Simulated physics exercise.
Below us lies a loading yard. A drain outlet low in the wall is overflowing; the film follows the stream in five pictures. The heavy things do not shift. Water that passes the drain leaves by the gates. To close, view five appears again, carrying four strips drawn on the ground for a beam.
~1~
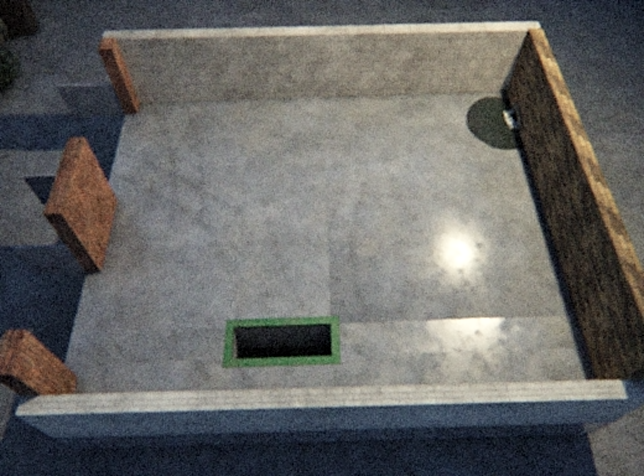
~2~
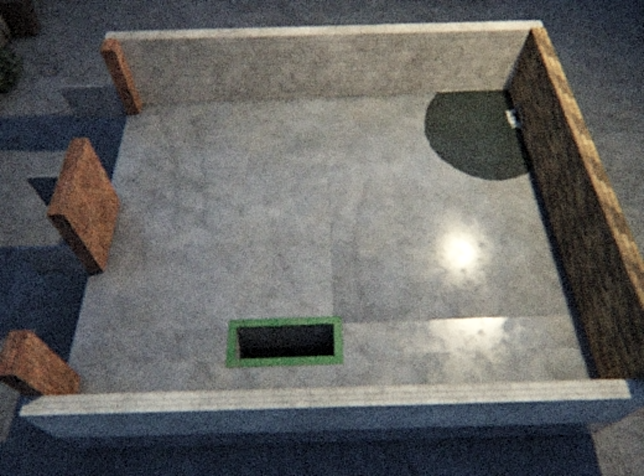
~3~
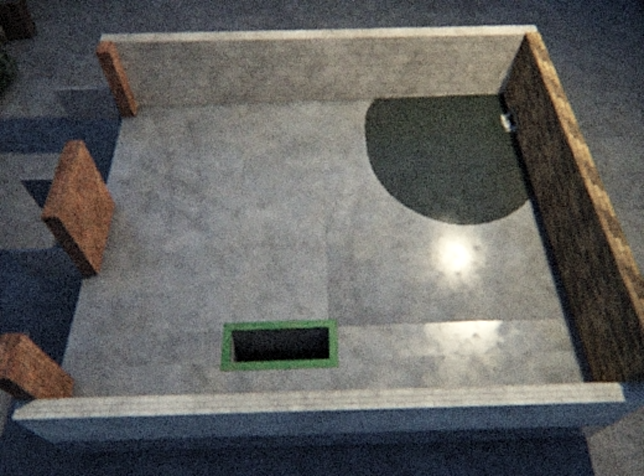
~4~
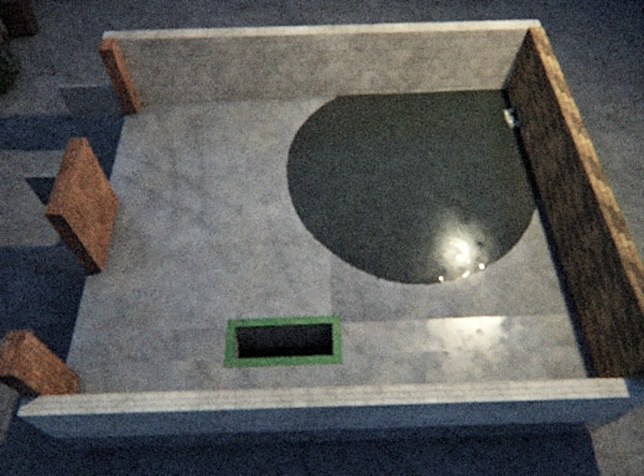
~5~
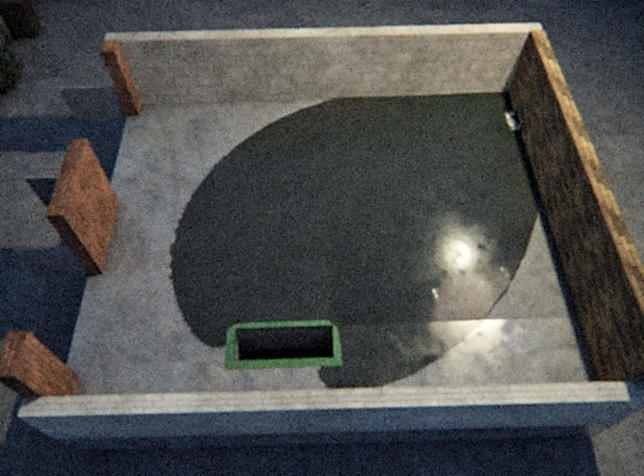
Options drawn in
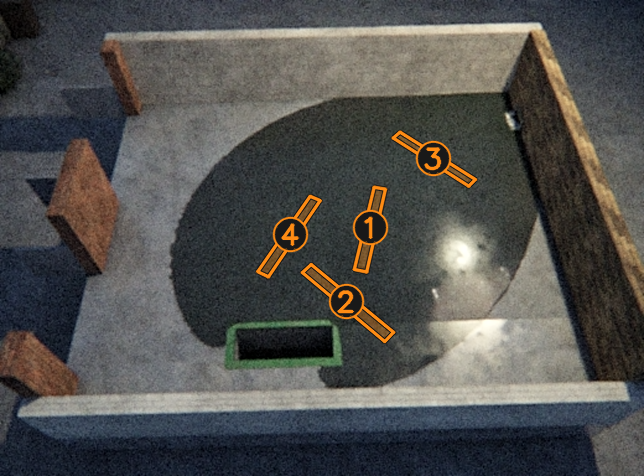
The footage shows a walled yard from above as dark water spreads from an outlet on the right wall near the far corner, widening leftward and toward the near side across the pale floor until it reaches the green-edged drain.
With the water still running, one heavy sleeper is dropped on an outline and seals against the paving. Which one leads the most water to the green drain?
Take 4.
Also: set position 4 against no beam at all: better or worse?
Position 4 is better.
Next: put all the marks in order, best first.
The order is 4, 1, 3, 2.
On the marked copy, 1 from (360, 270) to (379, 188); 2 from (306, 268) to (389, 336); 3 from (396, 135) to (472, 182); 4 from (263, 274) to (315, 198).
Choosing 1, about 30 % of the stream runs into the green drain, about 70 % out by the gates.
Choosing 2, about 14 % of the stream runs into the green drain, about 86 % out by the gates.
Choosing 3, about 20 % of the stream runs into the green drain, about 80 % out by the gates.
Choosing 4, about 44 % of the stream runs into the green drain, about 56 % out by the gates.
